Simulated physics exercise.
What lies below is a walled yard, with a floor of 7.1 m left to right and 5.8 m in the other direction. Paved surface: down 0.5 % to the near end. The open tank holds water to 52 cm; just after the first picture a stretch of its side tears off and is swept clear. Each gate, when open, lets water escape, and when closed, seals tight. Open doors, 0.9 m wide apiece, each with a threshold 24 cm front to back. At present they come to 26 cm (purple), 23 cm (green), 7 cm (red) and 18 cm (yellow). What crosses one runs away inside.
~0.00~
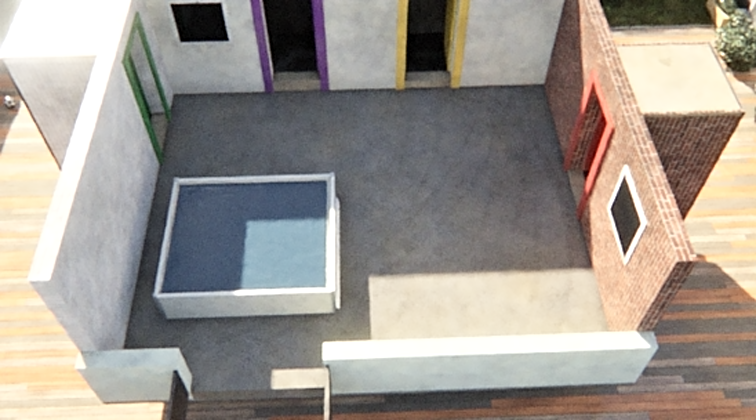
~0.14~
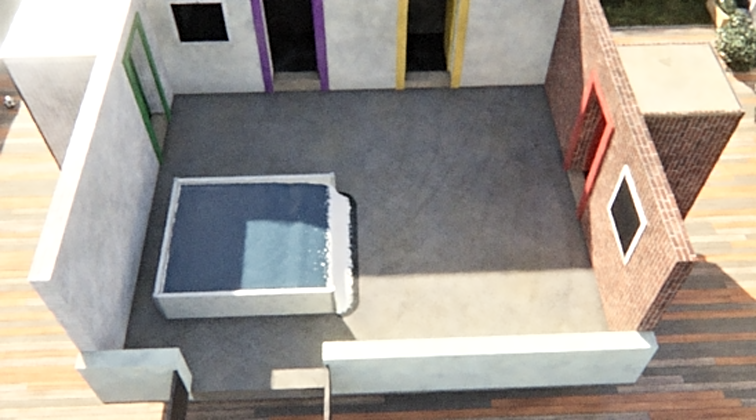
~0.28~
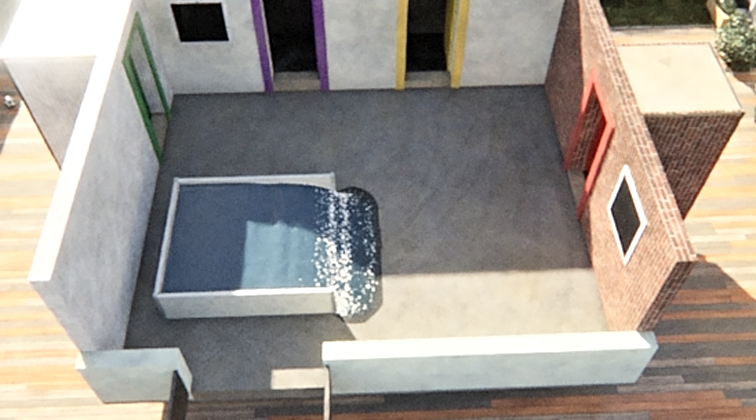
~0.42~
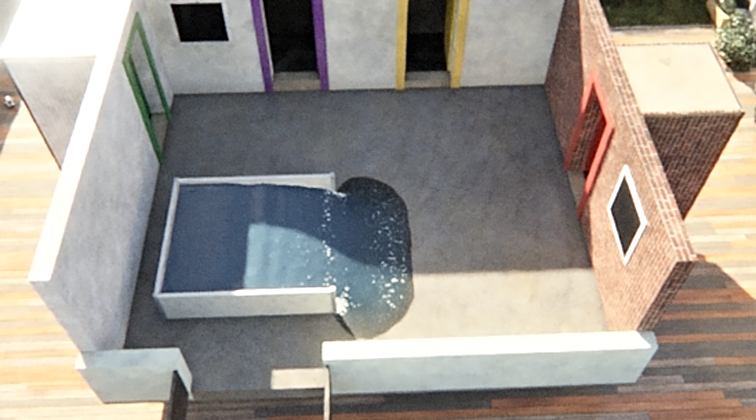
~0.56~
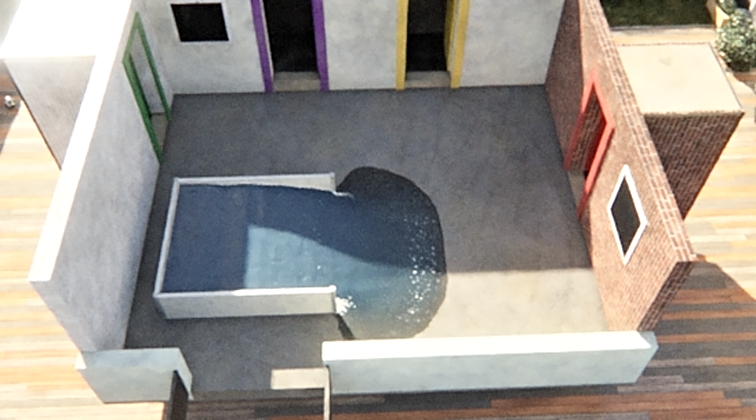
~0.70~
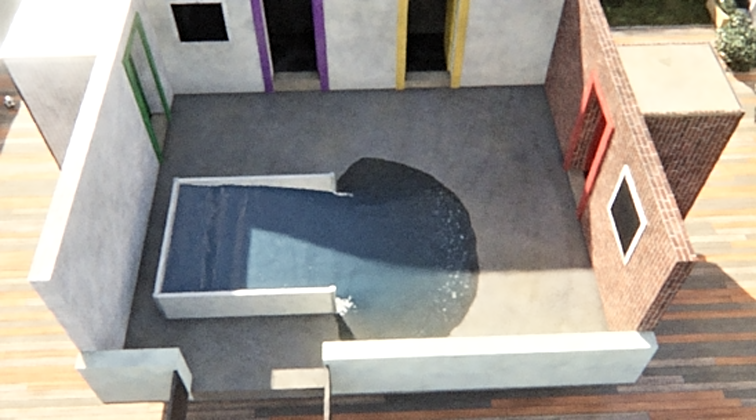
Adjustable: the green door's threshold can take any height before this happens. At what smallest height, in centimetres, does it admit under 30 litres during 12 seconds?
At about 7 centimetres.
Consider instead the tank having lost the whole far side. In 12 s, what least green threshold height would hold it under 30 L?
About 18 centimetres.
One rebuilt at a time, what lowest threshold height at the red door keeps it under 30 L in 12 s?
About 16 cm at red.
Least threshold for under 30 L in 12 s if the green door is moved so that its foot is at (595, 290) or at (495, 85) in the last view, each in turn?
Roughly 20 and 11.0 cm.
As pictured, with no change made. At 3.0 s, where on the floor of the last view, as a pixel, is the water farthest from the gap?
Close to pixel (541, 85).
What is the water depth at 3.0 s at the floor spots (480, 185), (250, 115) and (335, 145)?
Depths in order: 5 / 0 / 0 cm.
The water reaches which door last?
Green.
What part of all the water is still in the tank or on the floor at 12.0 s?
Something like 90 per cent of it remains.
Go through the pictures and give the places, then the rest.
The open tank at (251, 235) is whole and still, 52 cm deep; the green door at (150, 99) is dry, in the first frame.
The gap is at (332, 244), the front 0.3 m out at (352, 306); the back of the open tank holds 52 cm, in the second frame.
The gap is at (332, 246), the front 0.7 m out at (376, 302); the back of the open tank holds 52 cm, in the third frame.
The front is at (406, 233), 1.2 m from the gap at (332, 247); 2.8 m2 of floor is wet, 52 cm left at the back, in the fourth frame.
Water pours out at (332, 247) and has run 1.7 m, to (441, 283); about 7 cm deep outside, 52 cm at the back, in the fifth frame.
The front is at (469, 237), 2.2 m from the gap at (332, 247); 6.0 m2 of floor is wet, 52 cm left at the back; the green door at (150, 99), 4.0 m from the gap, is still 3.4 m from the nearest water, in the sixth frame.
After 1.4 s water covers 40 % of the floor, deepest (22 cm) near (347, 283); it has not reached the green door.
After 3.0 s water covers 55 % of the floor, deepest (34 cm) near (588, 361); it has not reached the green door.
After 12.0 s water covers 100 % of the floor, deepest (12 cm) near (141, 261); 9 cm at the green door, 0 litres in over its 23 cm threshold.
At the green door as built, the water arrived by 8.2 s and peaked near 12 cm at 10.4 s.
With a threshold of 6 cm, 43 litres would have come in within the 12 s; with 8 cm, 19 litres. So under 30 litres takes about 7 cm.
